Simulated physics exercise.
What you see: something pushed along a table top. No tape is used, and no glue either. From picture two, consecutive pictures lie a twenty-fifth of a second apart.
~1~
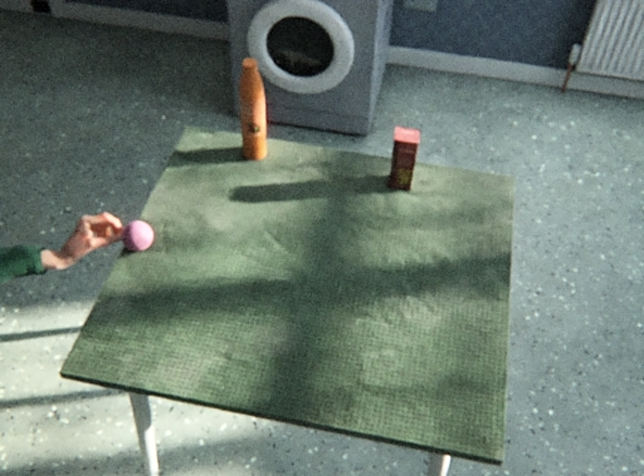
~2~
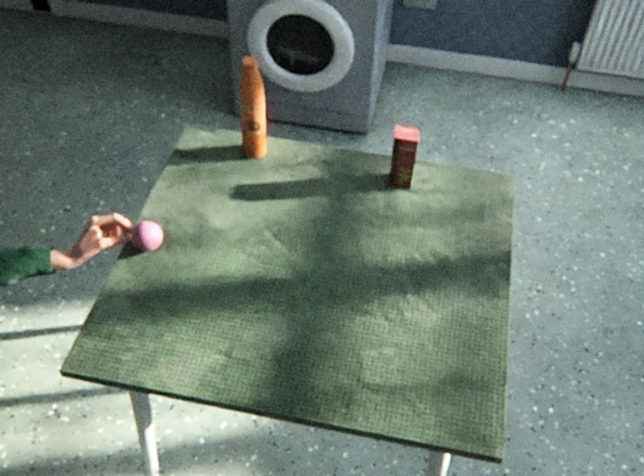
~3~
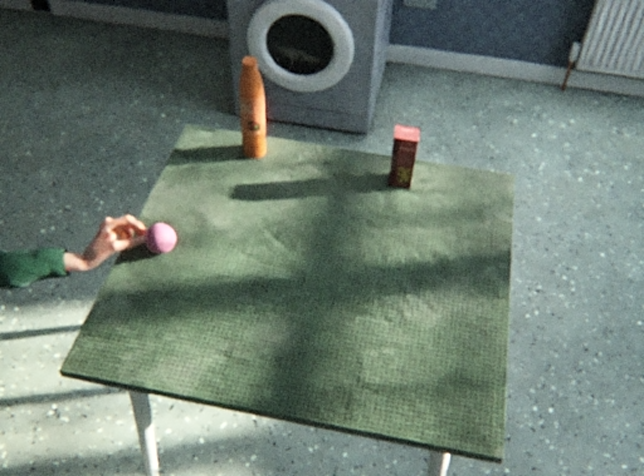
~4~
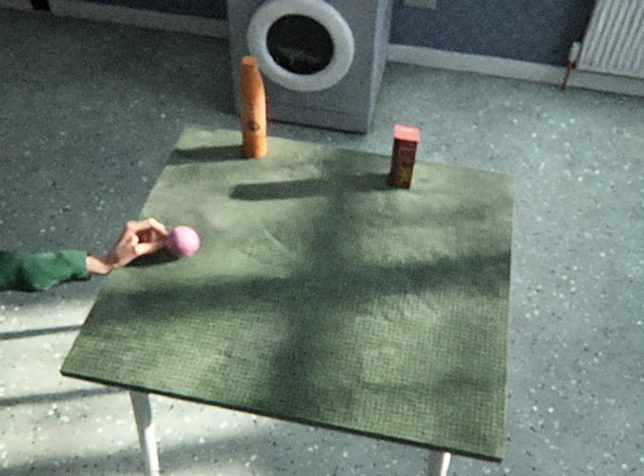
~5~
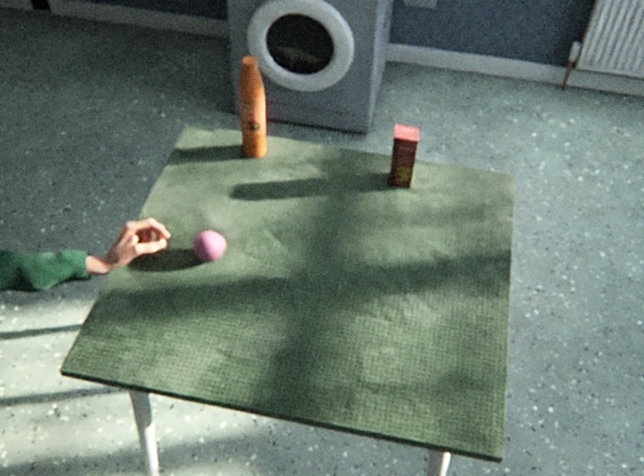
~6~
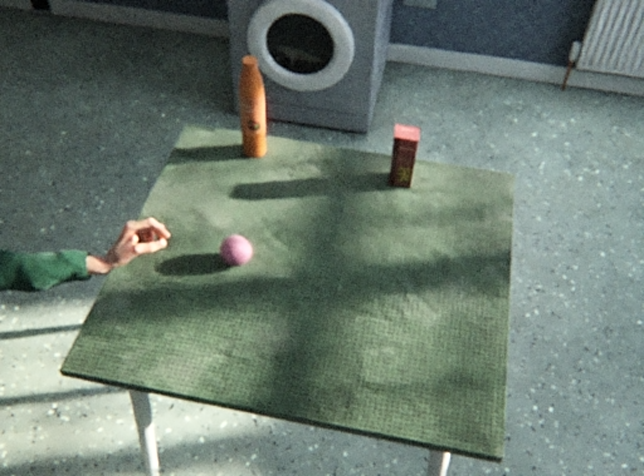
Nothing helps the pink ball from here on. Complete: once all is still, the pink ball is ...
Off the table.
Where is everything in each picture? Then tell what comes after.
Under the hand; pink ball (137, 236), in the first frame.
Under the hand; pink ball (146, 236), in the second frame.
Under the hand; pink ball (160, 239), in the third frame.
Pink ball (182, 242), in the fourth frame.
Pink ball (209, 247) rolled about its own width, in the fifth frame.
Pink ball (235, 251) rolled well along, in the sixth frame.
Then, 0.20 s after the last picture, pink ball rolled well along near (363, 273).
Then, 0.50 s after the last picture, pink ball now off the table.
Then, 0.90 s after the last picture, things are still on the move.
By the end, off the table, pink ball.
